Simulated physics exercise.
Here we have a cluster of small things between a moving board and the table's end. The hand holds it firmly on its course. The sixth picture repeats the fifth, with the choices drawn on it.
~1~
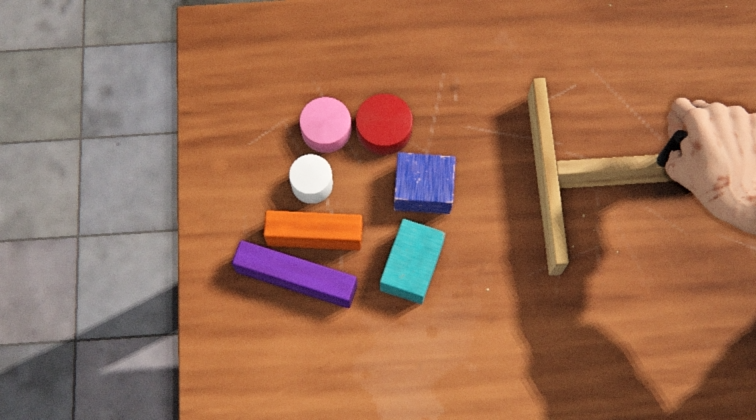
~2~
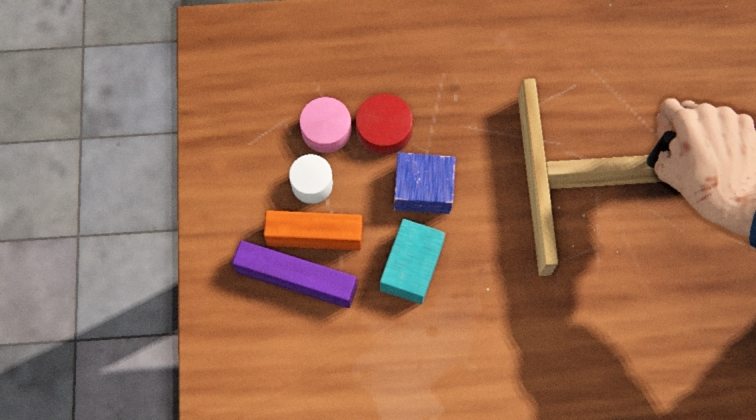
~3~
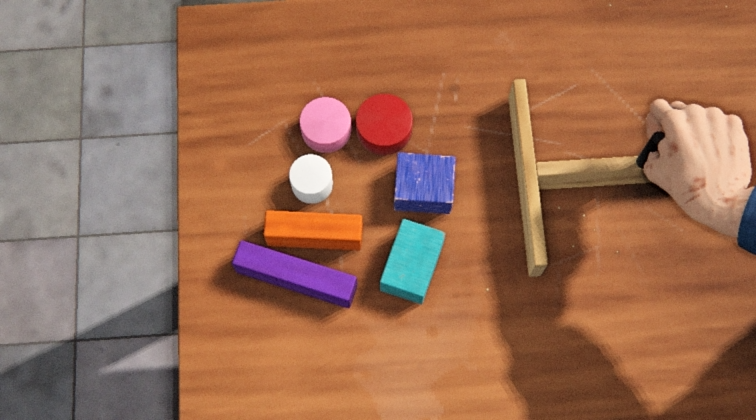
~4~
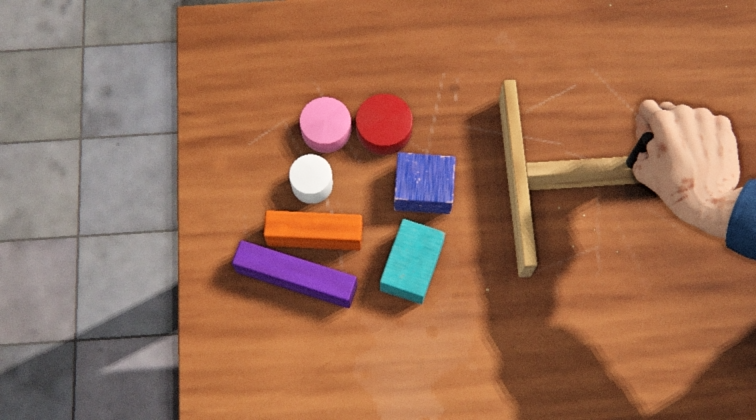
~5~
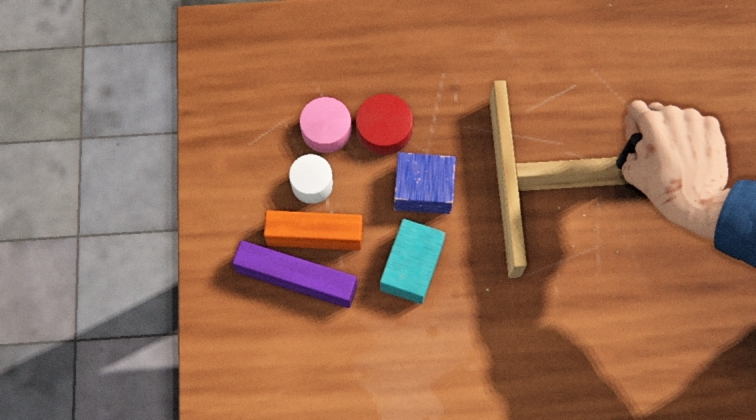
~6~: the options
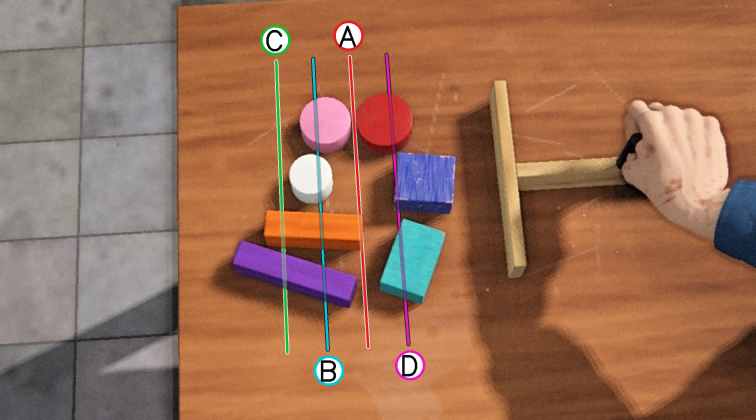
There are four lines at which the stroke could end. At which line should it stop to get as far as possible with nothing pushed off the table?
Line C.
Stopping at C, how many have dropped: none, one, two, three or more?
In all, none.
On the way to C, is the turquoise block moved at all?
Yes.
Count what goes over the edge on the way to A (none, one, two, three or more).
The count is none.
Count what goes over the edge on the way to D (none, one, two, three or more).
By then, none.
On the marked copy, A at (359, 195); B at (320, 198); C at (282, 200); D at (397, 193).
Taking C. A third of the way, board (428, 176); turquoise block (401, 265); blue block (392, 188).
Two thirds of the way, board (344, 181); purple stick (238, 271); orange stick (251, 227).
When it is over, board (284, 185); purple stick (189, 267); orange stick (195, 220); nothing has fallen.
As for the rest, A is safe but short; B is safe but short; D is safe but short.
